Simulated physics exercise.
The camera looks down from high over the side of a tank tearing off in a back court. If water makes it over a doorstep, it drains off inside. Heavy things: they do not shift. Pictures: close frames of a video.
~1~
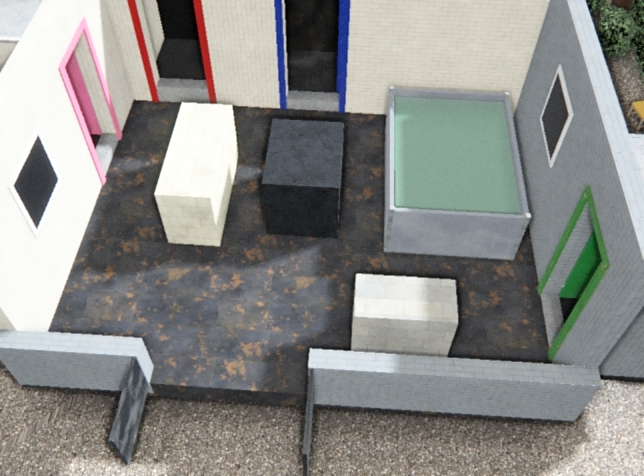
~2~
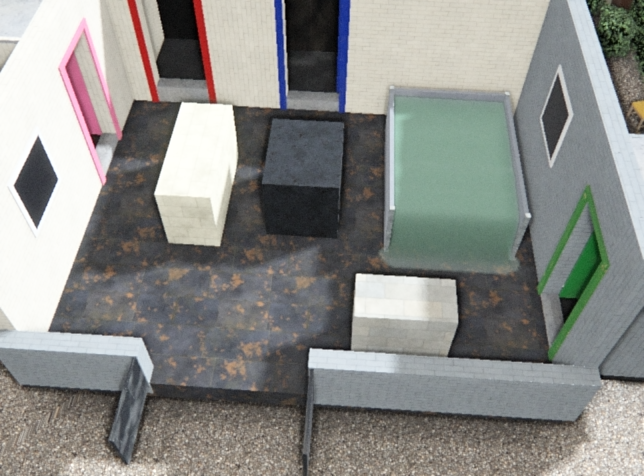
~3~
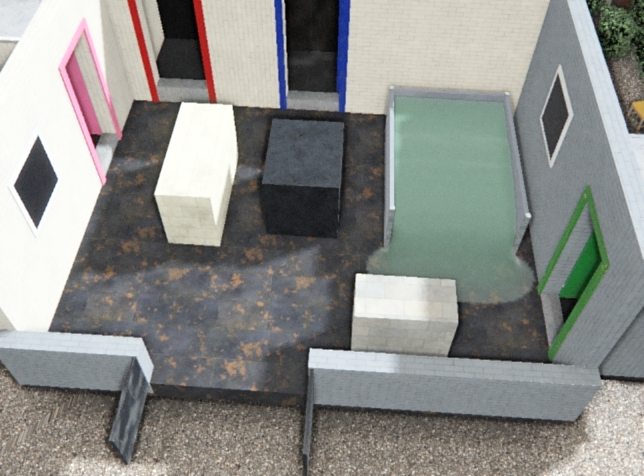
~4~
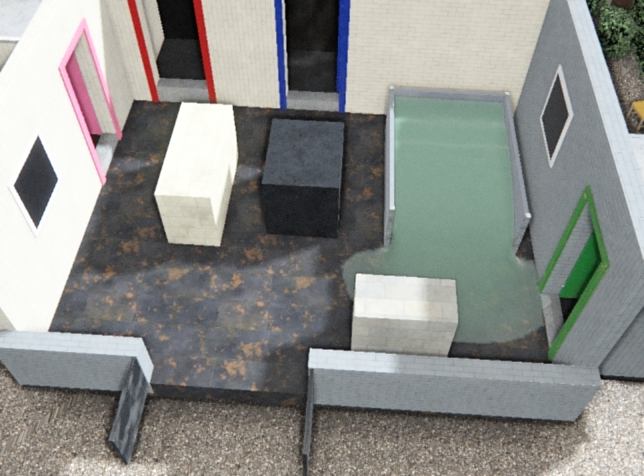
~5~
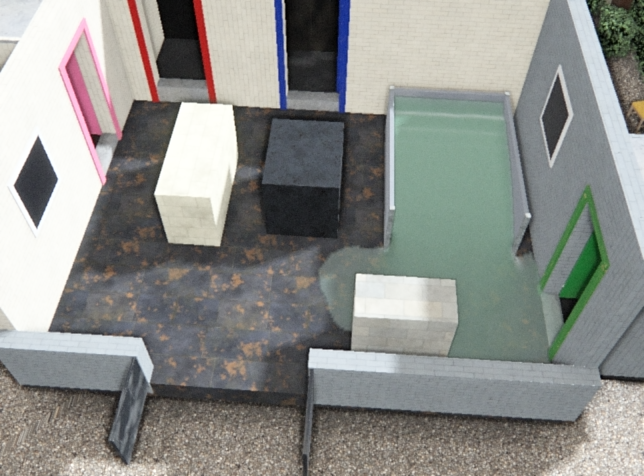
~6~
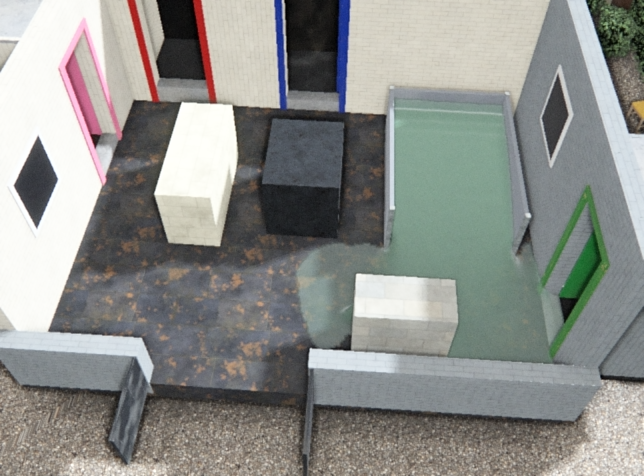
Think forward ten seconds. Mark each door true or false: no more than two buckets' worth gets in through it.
Blue door: True, red door: True, green door: False, pink door: True.
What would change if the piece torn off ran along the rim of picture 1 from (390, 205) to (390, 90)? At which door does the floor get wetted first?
That would be the blue-painted one.
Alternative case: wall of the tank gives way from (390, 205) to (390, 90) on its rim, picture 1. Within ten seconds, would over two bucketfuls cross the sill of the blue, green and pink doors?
Blue door passes that mark; green door is over; pink door lets more in.
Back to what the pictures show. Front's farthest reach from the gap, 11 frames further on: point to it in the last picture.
The farthest wet spot is near (67, 359).
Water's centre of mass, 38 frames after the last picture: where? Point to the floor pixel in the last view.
I'd place it roughly at (317, 236).
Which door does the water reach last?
It's the red one.
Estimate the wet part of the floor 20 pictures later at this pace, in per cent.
That's roughly 65 per cent.
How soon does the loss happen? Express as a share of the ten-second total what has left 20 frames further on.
It comes to around 55 per cent.
A moment on, water covers 35 % of the floor; the blue door not reached, the red door not reached, the green door over two buckets in, the pink door not reached.
Next, water covers 50 % of the floor; the blue door not reached, the red door not reached, the green door far over two buckets in, the pink door not reached.
Then, water covers 65 % of the floor; the blue door not reached, the red door not reached, the green door far over two buckets in, the pink door wet at the sill, nothing in.
Later, water covers 90 % of the floor; the blue door wet at the sill, nothing in, the red door wet at the sill, nothing in, the green door far over two buckets in, the pink door wet at the sill, nothing in.
In the end, water covers 95 % of the floor; the blue door wet at the sill, nothing in, the red door wet at the sill, nothing in, the green door far over two buckets in, the pink door wet at the sill, nothing in.
